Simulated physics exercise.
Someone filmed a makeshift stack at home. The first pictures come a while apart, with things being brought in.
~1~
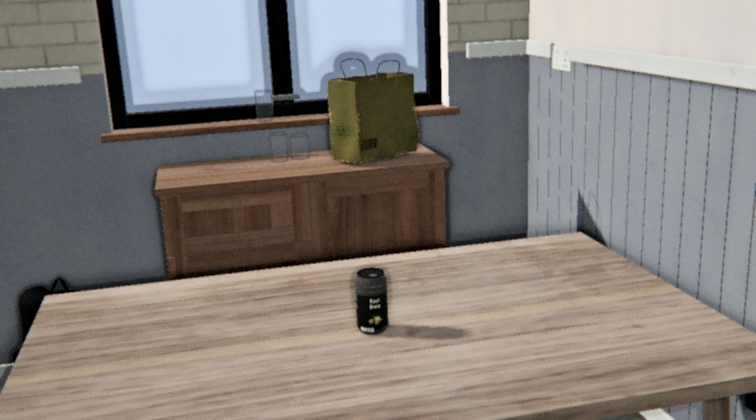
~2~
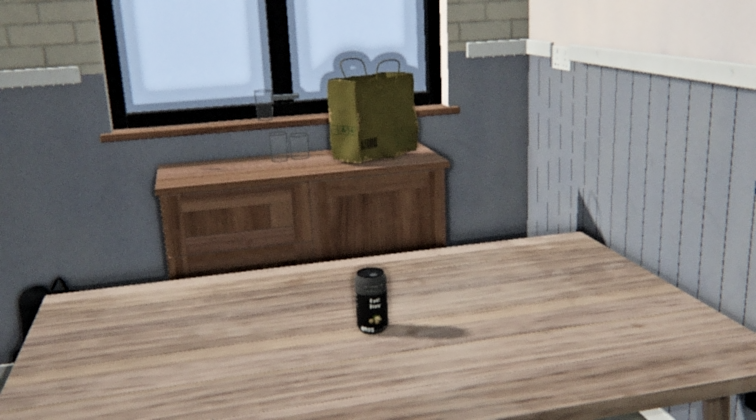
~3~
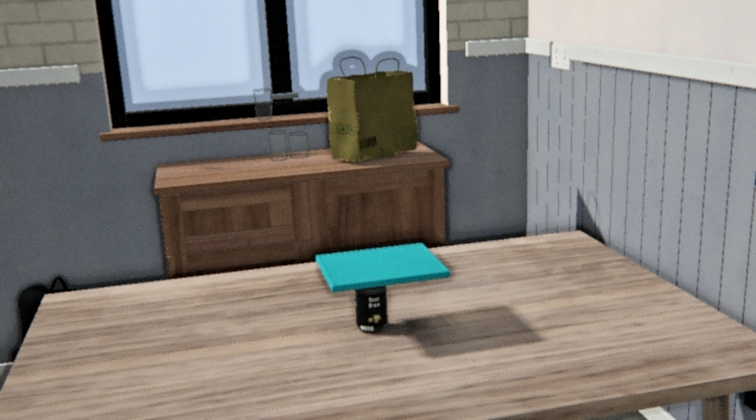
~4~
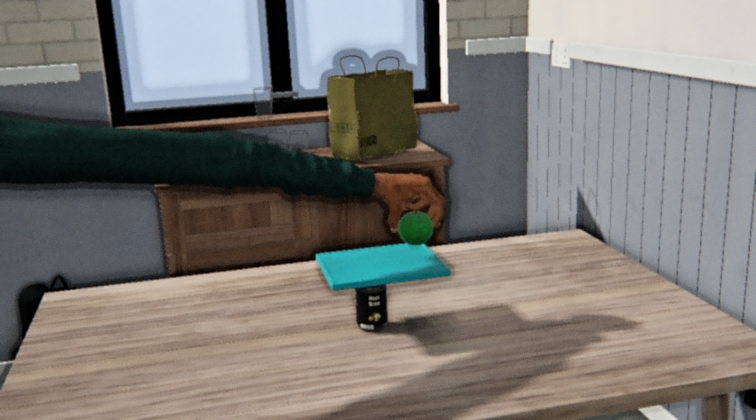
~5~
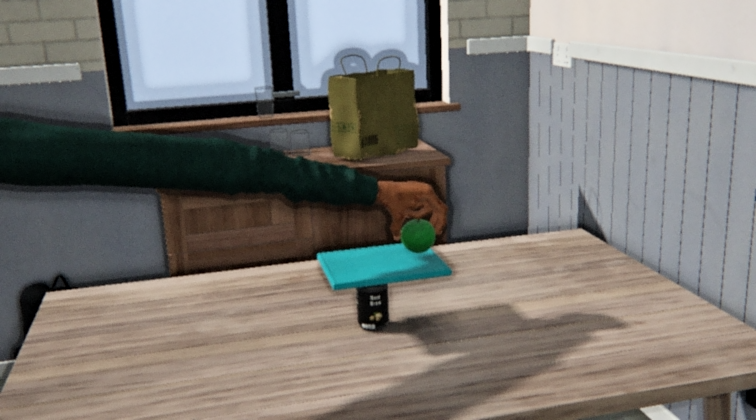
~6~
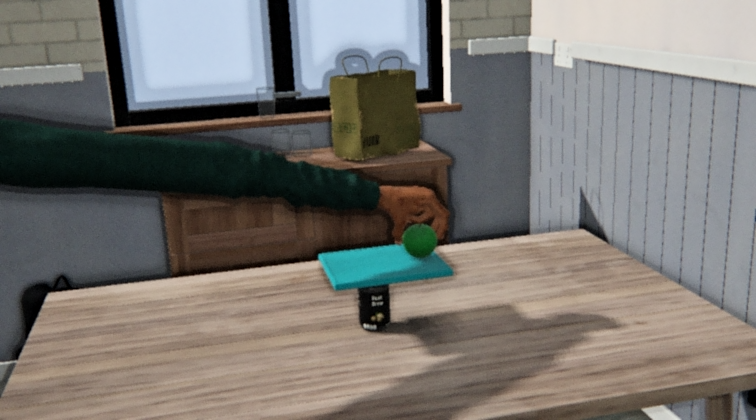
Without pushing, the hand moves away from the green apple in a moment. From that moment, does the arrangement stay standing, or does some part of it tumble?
Sure enough, it doesn't last, sadly.
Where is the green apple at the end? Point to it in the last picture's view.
At about (433, 304).
Then, 0.30 s on from there, green apple now fallen; turquoise lid turned 66° from how it was put.
Then, 0.40 s on from there, turquoise lid on its side.
Then, 0.50 s on from there, green apple resting near (426, 305).
Then, 0.70 s on from there, turquoise lid now fallen.
In the end, fallen, turquoise lid and green apple; black can unmoved. At the end, from the last picture's camera, green apple near (433, 304). The stack loses its balance.
